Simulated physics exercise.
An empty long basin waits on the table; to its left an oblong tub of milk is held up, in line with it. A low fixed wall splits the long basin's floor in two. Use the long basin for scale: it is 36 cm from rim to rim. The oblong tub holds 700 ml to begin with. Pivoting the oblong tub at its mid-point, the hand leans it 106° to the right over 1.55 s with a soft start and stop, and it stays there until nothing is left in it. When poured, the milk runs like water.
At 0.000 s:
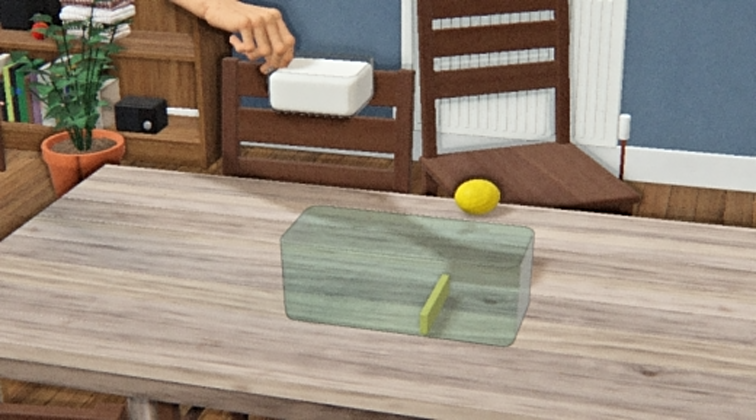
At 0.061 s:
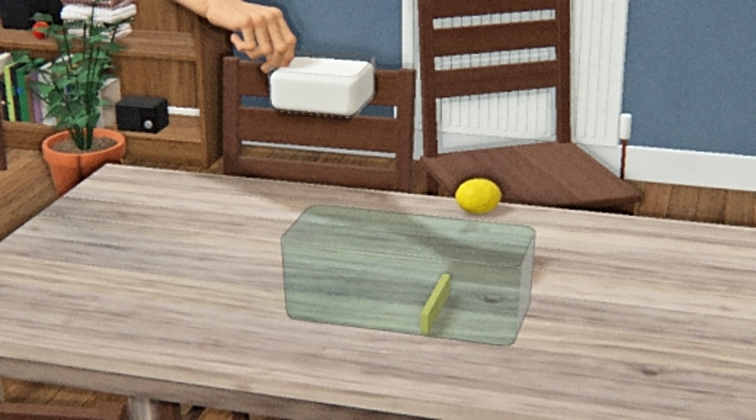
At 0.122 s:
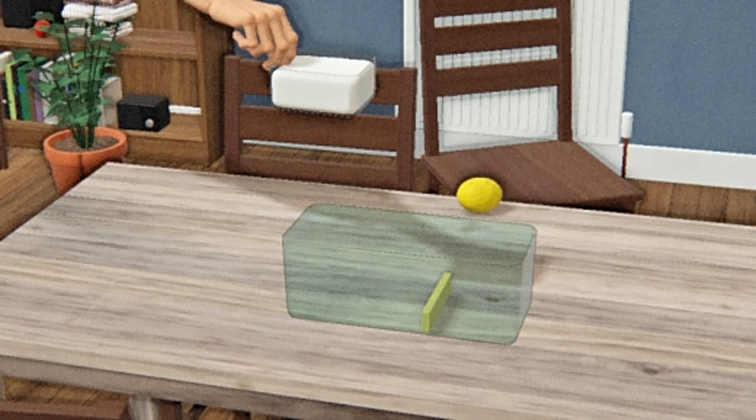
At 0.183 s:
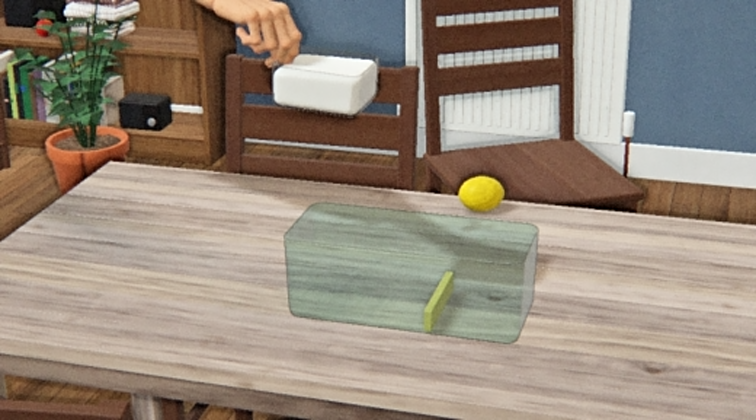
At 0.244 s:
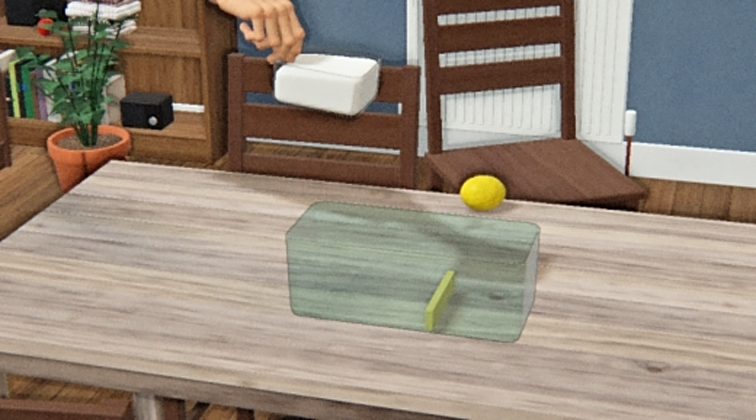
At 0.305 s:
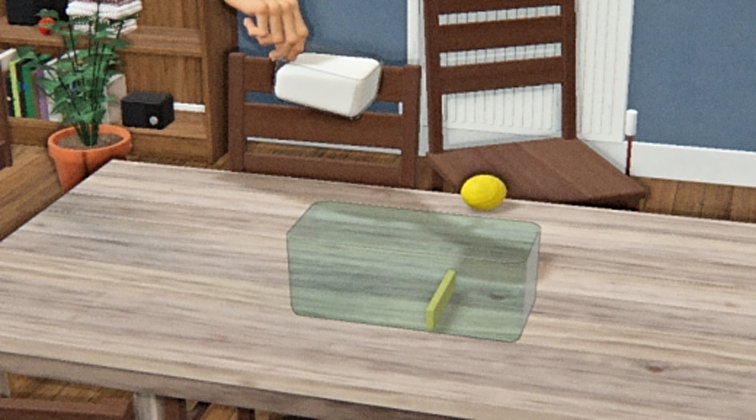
In this clip, a hand holds a white oblong tub above a wooden table with a clear, empty long basin and a yellow lemon on it, then slowly leans the tub slightly to the right.
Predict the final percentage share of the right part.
Right part: About 45 %.
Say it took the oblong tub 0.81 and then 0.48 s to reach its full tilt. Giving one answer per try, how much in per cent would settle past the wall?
Try 1: 35 %; try 2: 15 %.
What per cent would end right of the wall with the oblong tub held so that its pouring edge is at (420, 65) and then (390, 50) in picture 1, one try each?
Roughly 75 per cent the first time and 60 per cent the second.
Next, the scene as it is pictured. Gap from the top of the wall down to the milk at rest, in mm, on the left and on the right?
About 22 mm on the left, about 16 mm on the right.
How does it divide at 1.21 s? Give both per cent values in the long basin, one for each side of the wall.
I'd put the left at some 38 and the right at some 42.
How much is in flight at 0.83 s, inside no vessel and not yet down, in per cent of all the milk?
Near 40 per cent at that time.
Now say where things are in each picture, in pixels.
Tilt 0°; pouring edge (365, 68); surface from (281, 67) to (365, 73); the long basin's rim runs from (294, 224) to (527, 249); the wall's top is at (435, 295), in the first picture.
Tilt 0°; pouring edge (366, 68); surface from (282, 66) to (366, 72), in the second picture.
Tilt 2°; pouring edge (367, 68); surface from (284, 64) to (367, 71), in the third picture.
Tilt 4°; pouring edge (370, 68); surface from (286, 63) to (370, 70), in the fourth picture.
Tilt 6°; pouring edge (372, 69); surface from (288, 62) to (372, 69), in the fifth picture.
Tilt 10°; pouring edge (374, 72); surface from (289, 62) to (374, 69), in the sixth picture.
Then, 0.83 s in, the tilt is 59° and 43 per cent is still to pour, 14 is left of the wall and 2 right of it.
Then, 1.21 s in, the tilt is 94° and 9 per cent is still to pour, 38 is left of the wall and 42 right of it.
Then, 1.61 s in, the tilt is 106° and 0 per cent is still to pour, 51 is left of the wall and 45 right of it.
Then, 2.05 s in, the tilt is 106° and 0 per cent is still to pour, 52 is left of the wall and 45 right of it.
Finally, 52 per cent lies left of the wall, 45 right of it and 3 outside.
